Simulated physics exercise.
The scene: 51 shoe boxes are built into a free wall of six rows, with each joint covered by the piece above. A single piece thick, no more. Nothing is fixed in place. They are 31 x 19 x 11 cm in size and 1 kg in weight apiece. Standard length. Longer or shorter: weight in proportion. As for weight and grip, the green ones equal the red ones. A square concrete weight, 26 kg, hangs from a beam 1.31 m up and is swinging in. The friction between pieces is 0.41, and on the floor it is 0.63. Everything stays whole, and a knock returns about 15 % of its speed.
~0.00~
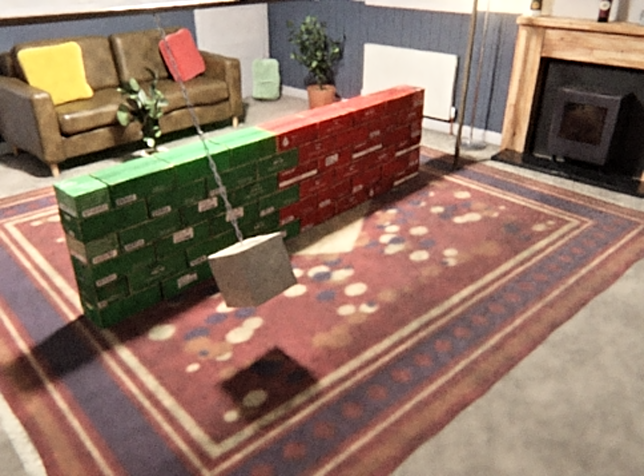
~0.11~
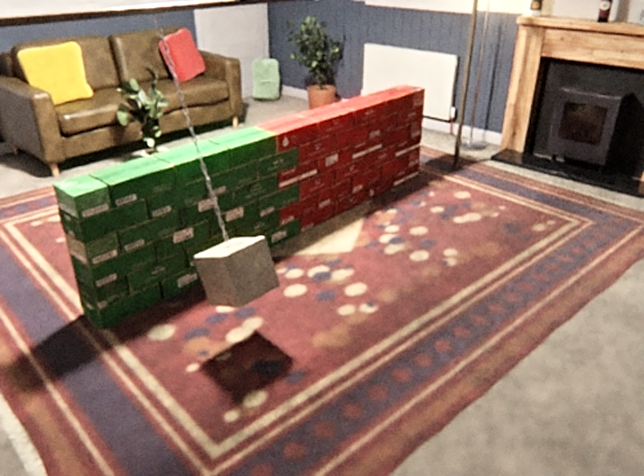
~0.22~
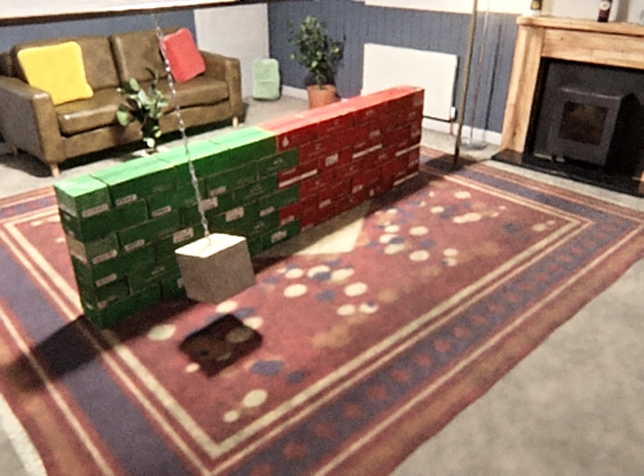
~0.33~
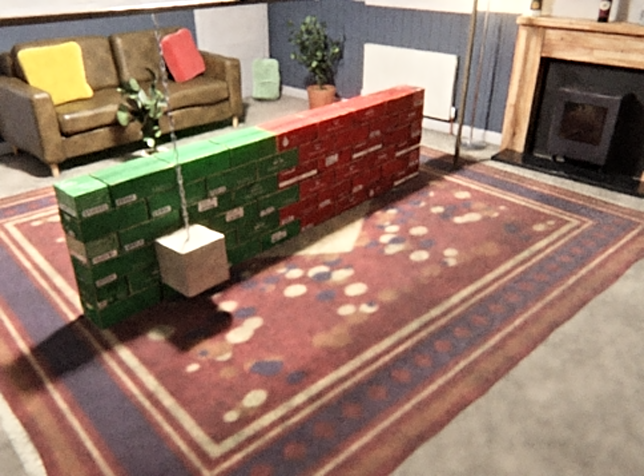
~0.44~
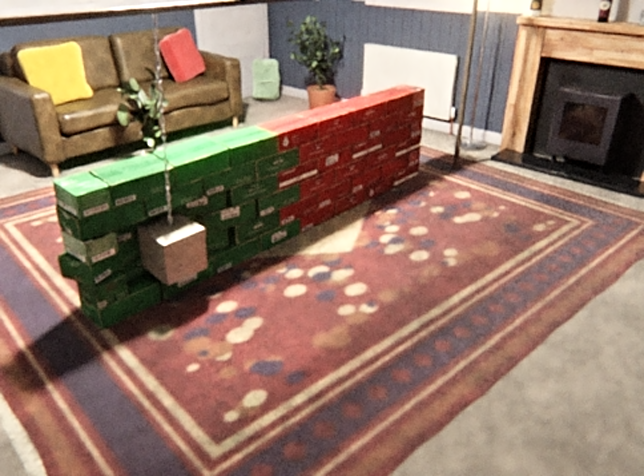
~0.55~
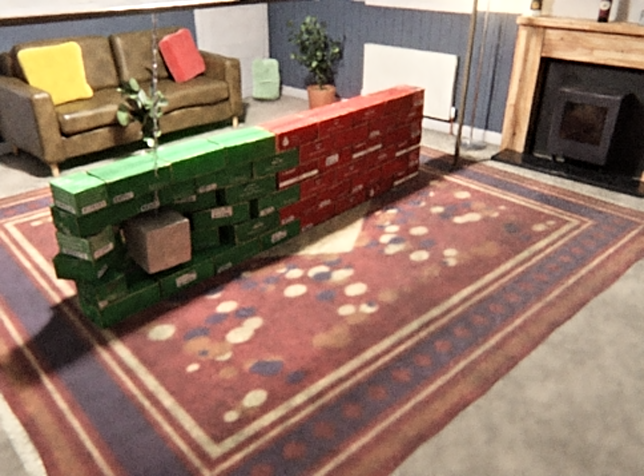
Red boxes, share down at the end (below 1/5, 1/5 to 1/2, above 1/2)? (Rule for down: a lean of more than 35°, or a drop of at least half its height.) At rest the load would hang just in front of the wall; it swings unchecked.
Below 1/5.
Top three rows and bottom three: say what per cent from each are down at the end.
50% and 20%.
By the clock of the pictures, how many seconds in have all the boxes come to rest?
Roughly 2.5 seconds.
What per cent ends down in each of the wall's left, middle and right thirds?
From the left: 80, then 30, then 0 percent.
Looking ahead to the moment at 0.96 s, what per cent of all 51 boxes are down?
15 %.
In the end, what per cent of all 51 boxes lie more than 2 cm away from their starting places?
That comes to 35 in a hundred.
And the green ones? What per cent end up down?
The green group ends with 70% down.
After 0.96 s, line 17° past plumb; none of the 27 red boxes down (7 of 51 in all colours); top red box unmoved; top green box 21° from how it stood.
After 1.38 s, line 2° before plumb; 1 of the 27 red boxes down (18 of 51 in all colours); top red box unmoved; top green box 54° from how it stood, 29 cm lower.
In the end (2.9 s), line 18° past plumb; 1 of the 27 red boxes down (18 of 51 in all colours); top red box unmoved; top green box upside down. That is 4 per cent. From the last view, middles, top red box near (358, 111), top green box near (214, 185).
